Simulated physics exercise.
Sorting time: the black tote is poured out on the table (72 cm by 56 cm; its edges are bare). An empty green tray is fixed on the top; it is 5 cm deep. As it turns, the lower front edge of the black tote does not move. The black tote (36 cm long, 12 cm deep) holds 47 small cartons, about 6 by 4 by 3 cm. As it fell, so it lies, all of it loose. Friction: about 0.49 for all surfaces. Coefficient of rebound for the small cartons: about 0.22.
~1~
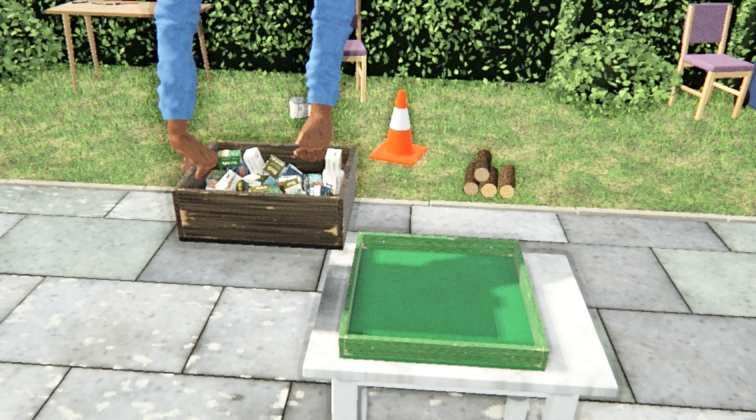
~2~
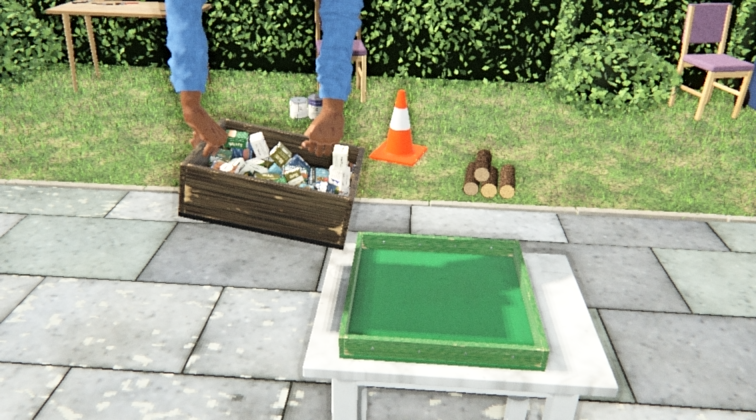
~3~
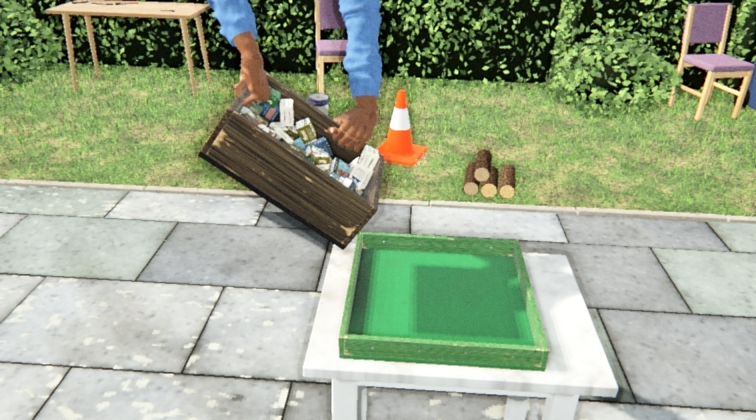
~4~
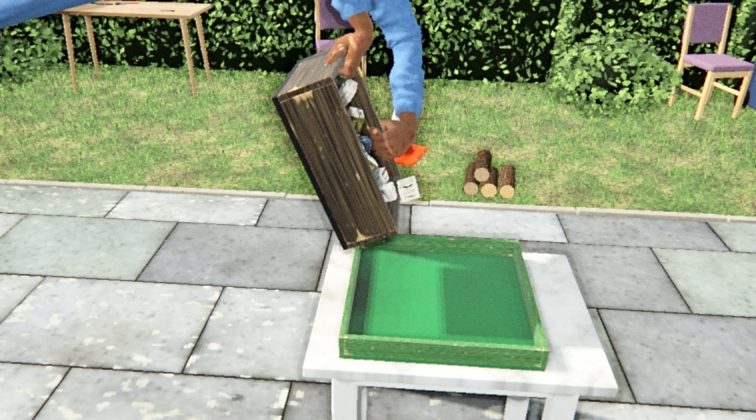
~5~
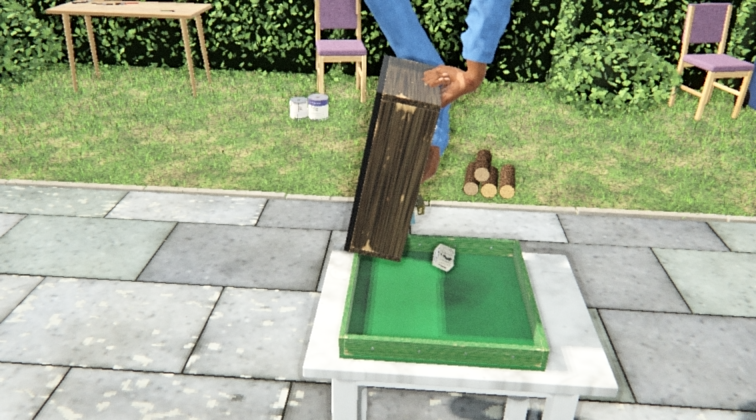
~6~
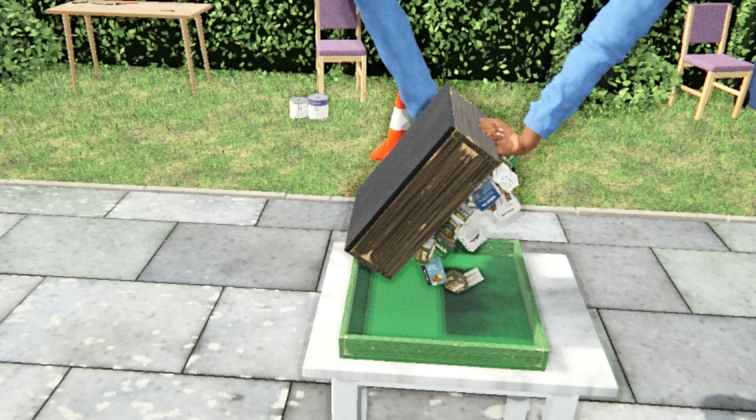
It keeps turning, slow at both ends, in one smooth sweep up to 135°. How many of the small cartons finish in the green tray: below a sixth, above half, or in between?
Expect over half of the load in the green tray.
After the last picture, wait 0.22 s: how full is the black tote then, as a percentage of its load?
Some 0 per cent, more or less.
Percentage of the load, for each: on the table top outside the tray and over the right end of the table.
10 and 25 %.
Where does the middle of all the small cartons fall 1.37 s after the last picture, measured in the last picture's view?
About (503, 295).
Then, 0.22 s after the last picture, tilt 135°; 26 in the green tray, 18 on the table top outside the tray, 1 over the right end of the table and 2 in the air.
Then, 0.49 s after the last picture, tilt 135°; 31 in the green tray, 5 on the table top outside the tray and 11 over the right end of the table.
Then, 0.88 s after the last picture, tilt 135°; 31 in the green tray, 4 on the table top outside the tray and 12 over the right end of the table.
Final count (1.37 s after the last picture), 31 in the green tray, 4 on the table top outside the tray and 12 over the right end of the table. Asked share, 31 of 47, 66 per cent.
